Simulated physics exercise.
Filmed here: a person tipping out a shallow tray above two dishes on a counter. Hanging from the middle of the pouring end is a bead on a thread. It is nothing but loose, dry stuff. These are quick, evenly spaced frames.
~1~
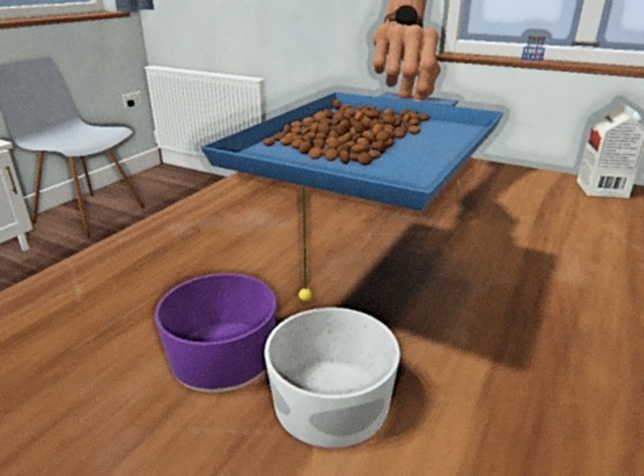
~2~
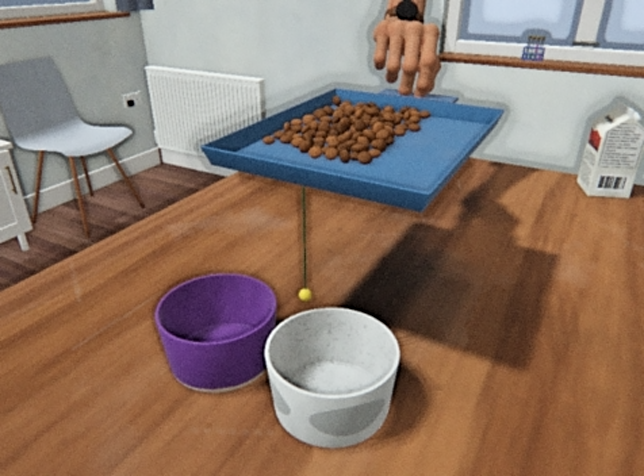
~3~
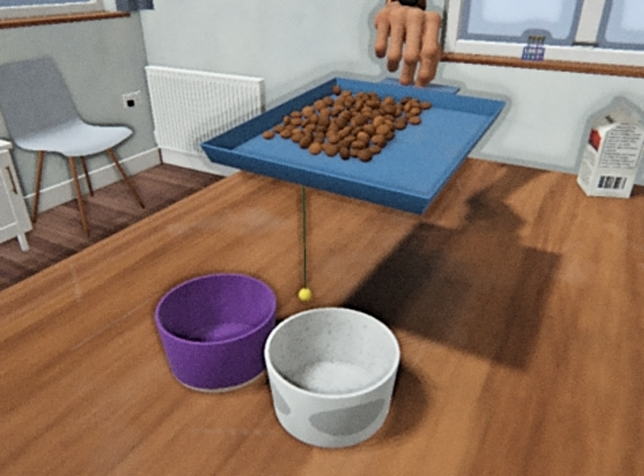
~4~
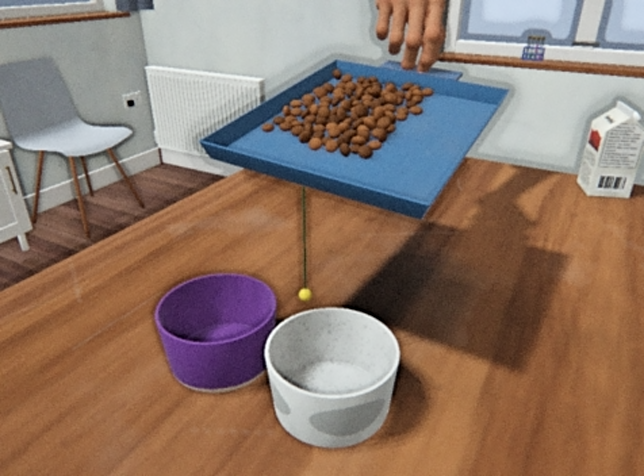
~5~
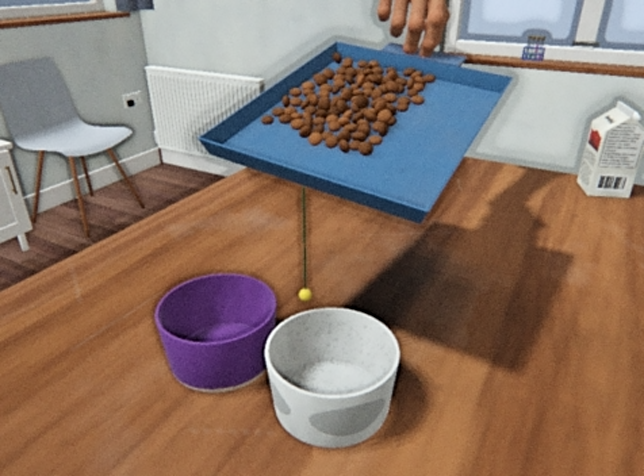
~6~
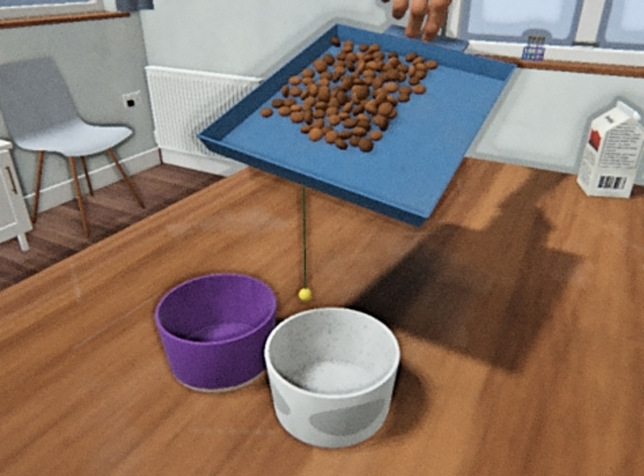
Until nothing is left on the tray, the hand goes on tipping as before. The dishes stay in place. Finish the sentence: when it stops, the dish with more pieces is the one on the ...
Right.
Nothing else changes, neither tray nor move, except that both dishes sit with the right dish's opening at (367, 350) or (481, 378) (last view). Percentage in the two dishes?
Roughly 80 %, then roughly 70 %.
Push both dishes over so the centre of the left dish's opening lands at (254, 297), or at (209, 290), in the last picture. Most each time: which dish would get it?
In the first try it's the right-side dish, and in the second it's the right-side dish.
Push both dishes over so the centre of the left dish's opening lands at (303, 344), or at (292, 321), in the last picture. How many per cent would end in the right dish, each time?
I'd expect some 30 percent, and then some 70 percent.
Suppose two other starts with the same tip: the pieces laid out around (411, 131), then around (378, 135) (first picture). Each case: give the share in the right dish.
That would be 50 per cent, and then 50 per cent.
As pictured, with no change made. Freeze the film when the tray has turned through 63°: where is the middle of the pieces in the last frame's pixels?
Roughly at (381, 198).
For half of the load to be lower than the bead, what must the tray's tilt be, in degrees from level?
The tilt is near 80° by then.
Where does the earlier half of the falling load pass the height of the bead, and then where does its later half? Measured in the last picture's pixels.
First near (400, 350), later near (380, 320).
Soon after the last picture, tray tipped steeply; most on the tray; a stray few outside both; a small part in the air.
A little later, tray tipped past a quarter turn; a small part on the tray; about a third in the right dish; about a third outside both; a small part in the air.
Later still, tray tipped past a quarter turn; about half in the right dish; about half outside both.
At rest, tray tipped past a quarter turn; about half in the right dish; none in the left dish; about half outside both.
